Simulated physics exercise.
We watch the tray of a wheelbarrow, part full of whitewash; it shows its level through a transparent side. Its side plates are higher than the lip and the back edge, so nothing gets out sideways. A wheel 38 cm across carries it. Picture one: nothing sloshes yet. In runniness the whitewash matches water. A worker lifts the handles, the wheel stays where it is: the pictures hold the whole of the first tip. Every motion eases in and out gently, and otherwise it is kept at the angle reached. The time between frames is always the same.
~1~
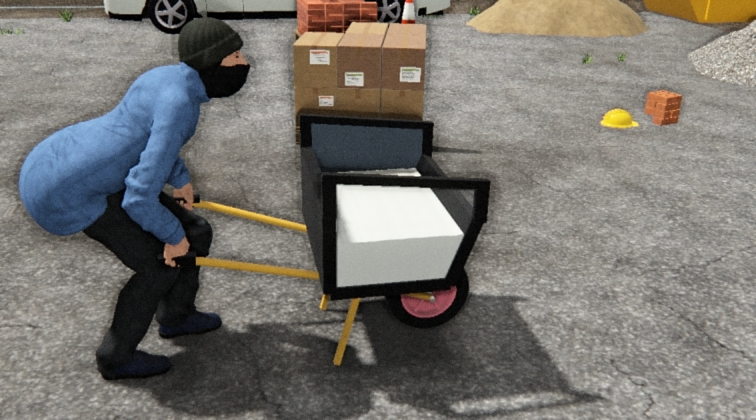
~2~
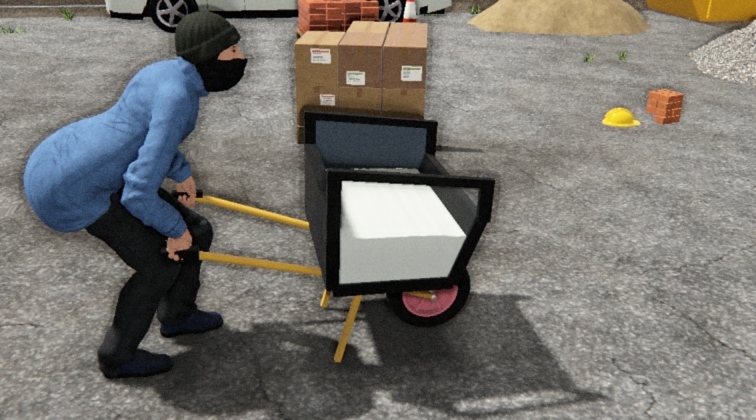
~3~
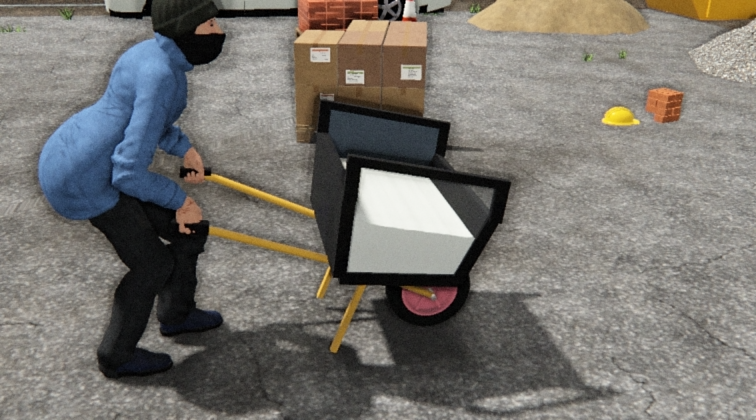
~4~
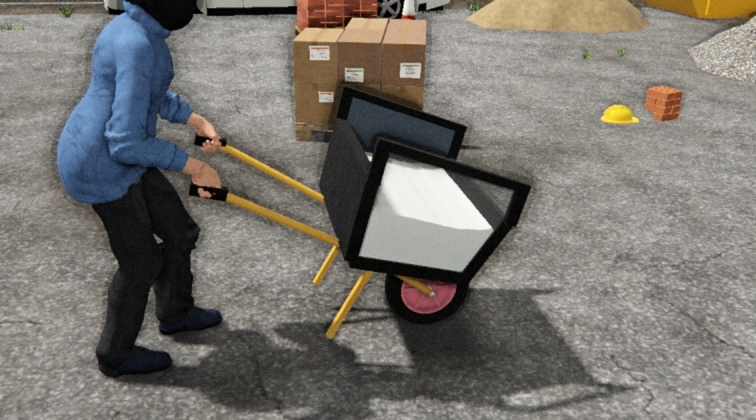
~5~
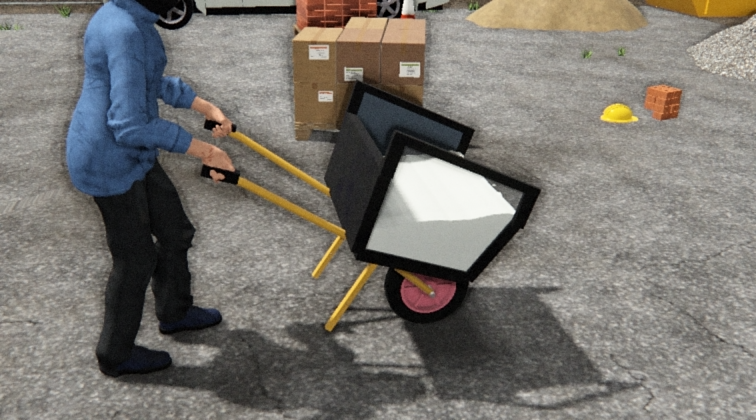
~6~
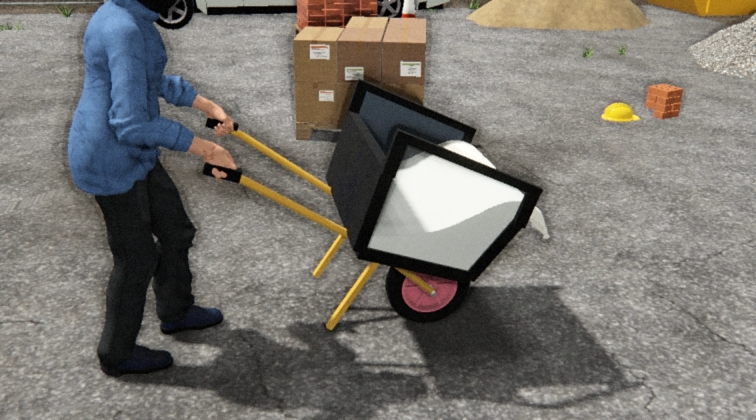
On a grey asphalt yard seen from the side and slightly above, with the camera still, cardboard boxes, bricks, a sand pile and a yellow helmet lie behind. A stooping worker in blue top, dark trousers and dark cap and face covering holds a black-framed wheelbarrow of white liquid by yellow handles. The worker straightens, raising the handles and tilting the tray rightward, then holds still as liquid surges and pours over the right lip.
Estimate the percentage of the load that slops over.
Roughly 28 % slops over.
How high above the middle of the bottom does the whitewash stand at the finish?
The depth there ends up near 12 cm.
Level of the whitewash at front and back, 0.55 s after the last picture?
Close to 18 cm in front, close to 10 cm behind.
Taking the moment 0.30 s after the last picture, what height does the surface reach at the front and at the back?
The surface sits near 20 cm in front and near 4 cm at the rear.
Another 0.30 s on from the last picture, the barrow is at 19° forwards, the surface stands 4 cm at the back and 20 cm at the front; 23 per cent has gone, over the front.
Another 0.55 s on from the last picture, the barrow is at 19° forwards, the surface stands 11 cm at the back and 17 cm at the front; 24 per cent has gone, over the front.
Another 0.80 s on from the last picture, the barrow is at 19° forwards, the surface stands 9 cm at the back and 17 cm at the front; 24 per cent has gone, over the front.
Another 2.88 s on from the last picture, 28 per cent has gone, over the front, 17 of 59 litres.
